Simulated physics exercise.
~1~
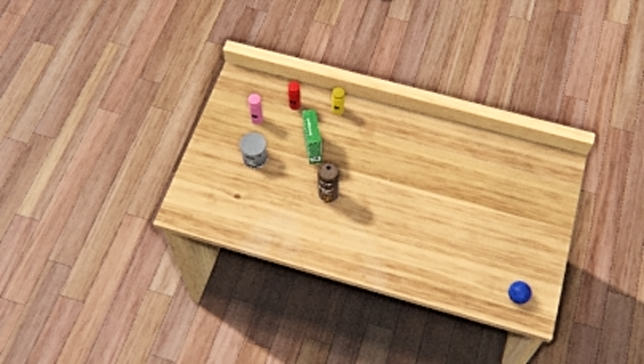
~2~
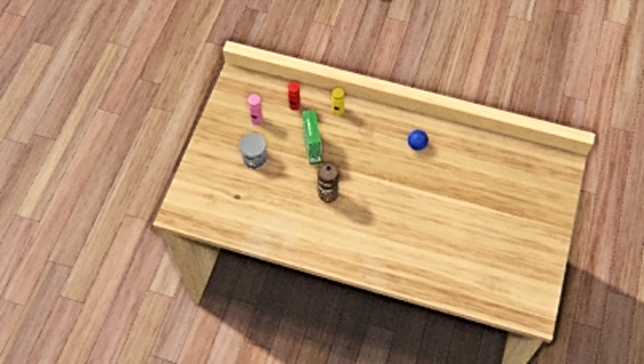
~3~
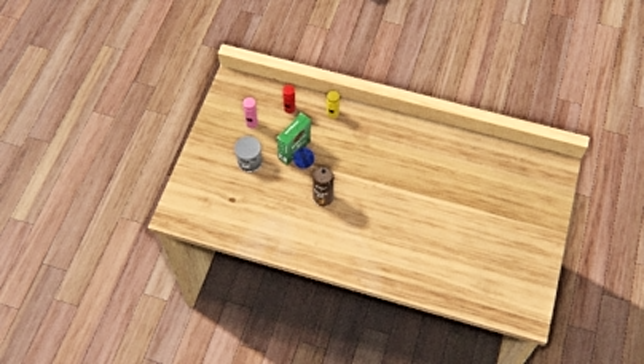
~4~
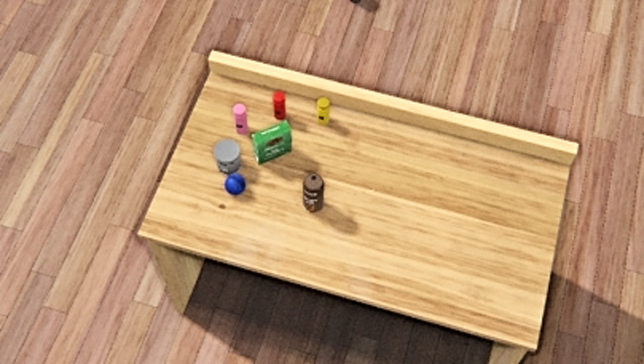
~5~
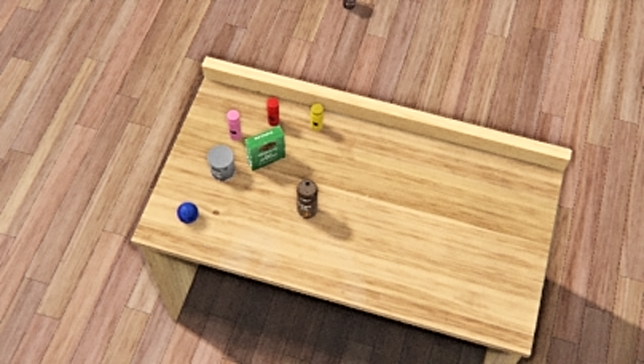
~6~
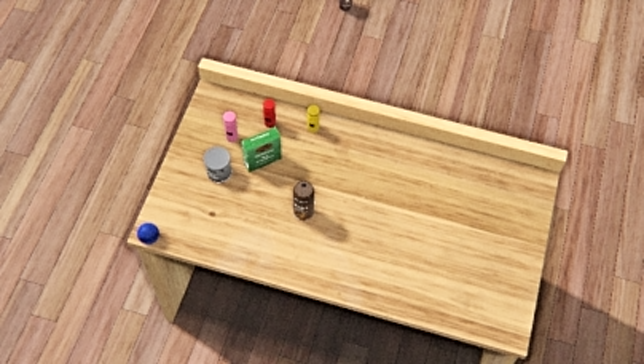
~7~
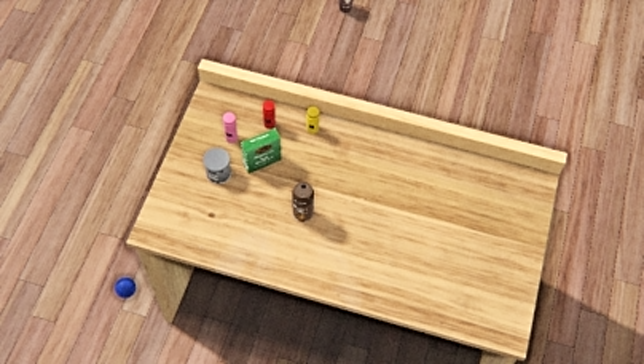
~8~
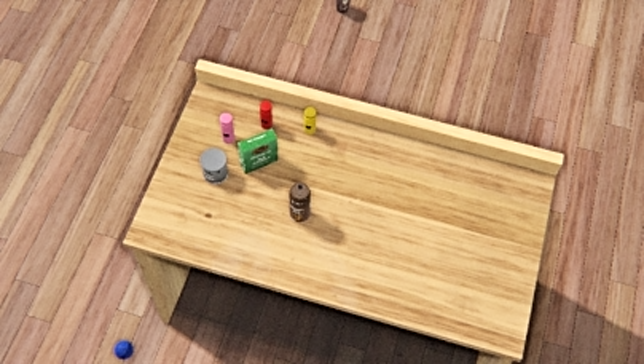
A pale wooden table with a raised strip along its far edge stands on a plank floor, seen from high above at an angle. Pink, red and yellow shakers stand near the strip at the left, with a grey tin, a green packet and a dark brown can close by, and a blue ball at the near right corner. The ball rolls up and left towards the strip, then heads left and meets the packet, which turns and shifts slightly, still upright. The ball passes the tin, rolls off the near left corner and ends on the floor.
